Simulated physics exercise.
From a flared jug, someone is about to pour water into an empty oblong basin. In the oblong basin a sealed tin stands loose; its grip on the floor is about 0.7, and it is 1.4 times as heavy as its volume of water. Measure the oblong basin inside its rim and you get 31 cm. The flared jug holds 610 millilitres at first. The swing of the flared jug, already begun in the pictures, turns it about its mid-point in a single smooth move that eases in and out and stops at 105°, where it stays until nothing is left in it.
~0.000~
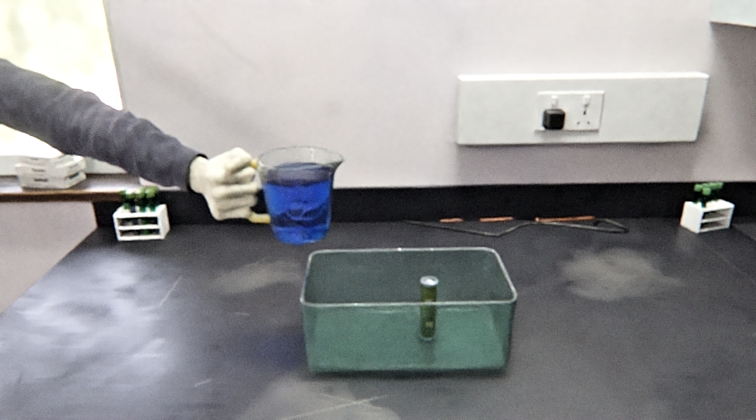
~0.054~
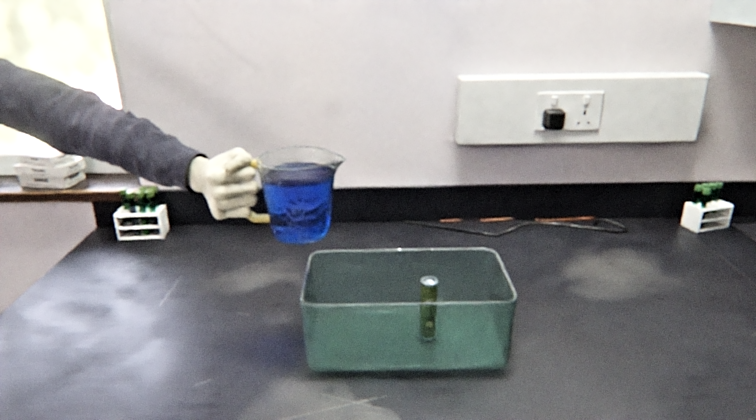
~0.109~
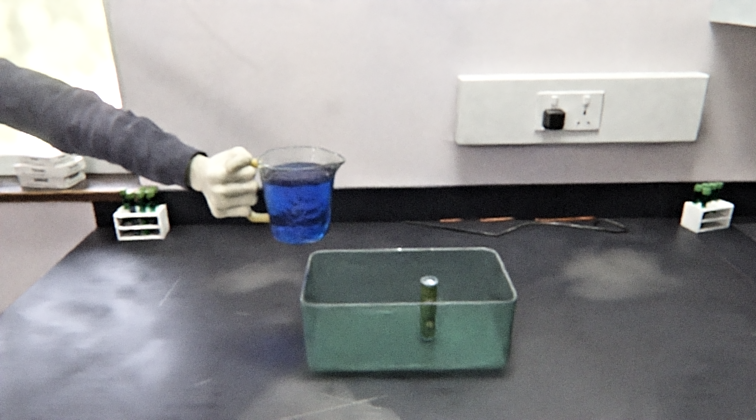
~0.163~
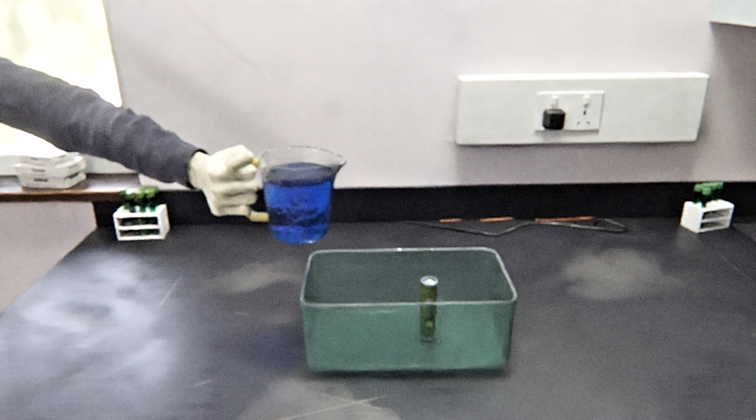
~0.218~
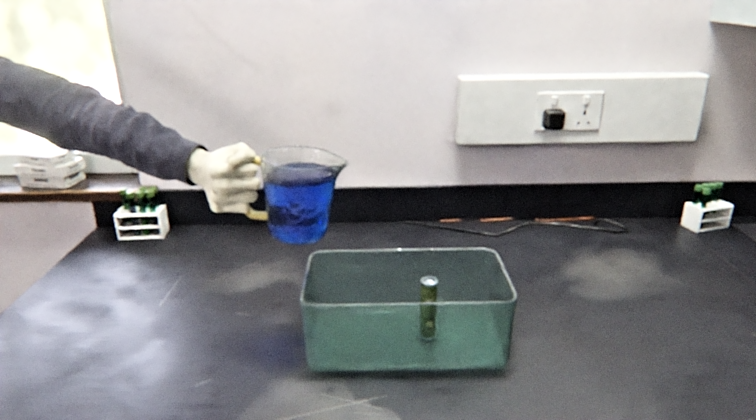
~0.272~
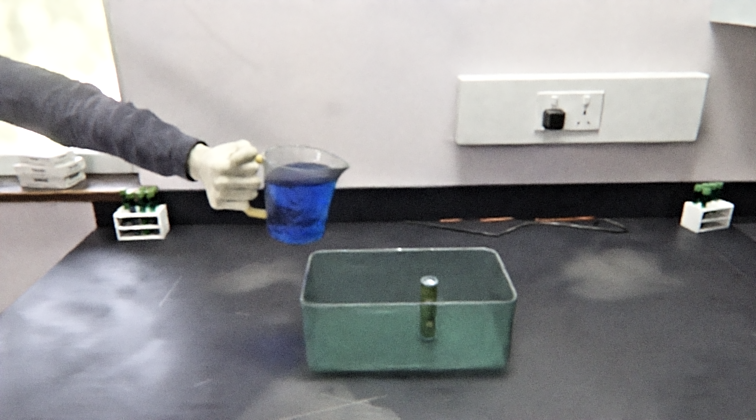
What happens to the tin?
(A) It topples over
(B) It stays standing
B, it stays standing.
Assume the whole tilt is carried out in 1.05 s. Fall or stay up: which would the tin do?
The tin stays balanced.
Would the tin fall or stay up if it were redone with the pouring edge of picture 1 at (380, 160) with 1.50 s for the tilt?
After that, the tin overturns.
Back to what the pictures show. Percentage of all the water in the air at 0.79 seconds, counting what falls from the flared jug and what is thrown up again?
About 12 per cent.
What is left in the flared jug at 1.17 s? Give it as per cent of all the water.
Around 26 in a hundred is still there.
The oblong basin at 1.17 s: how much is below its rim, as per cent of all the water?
Around 56 parts in a hundred.
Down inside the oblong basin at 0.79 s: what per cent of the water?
4 %, give or take.
Then, 0.79 s in, the tilt is 57° and 84 per cent is still to pour; the tin stands where it began.
Then, 1.17 s in, the tilt is 93° and 27 per cent is still to pour; the tin stands where it began.
Then, 1.57 s in, the tilt is 105° and 1 per cent is still to pour; the tin stands where it began.
Then, 2.00 s in, the tilt is 105° and 0 per cent is still to pour; the tin stands where it began.
Finally, the tin stands where it began.
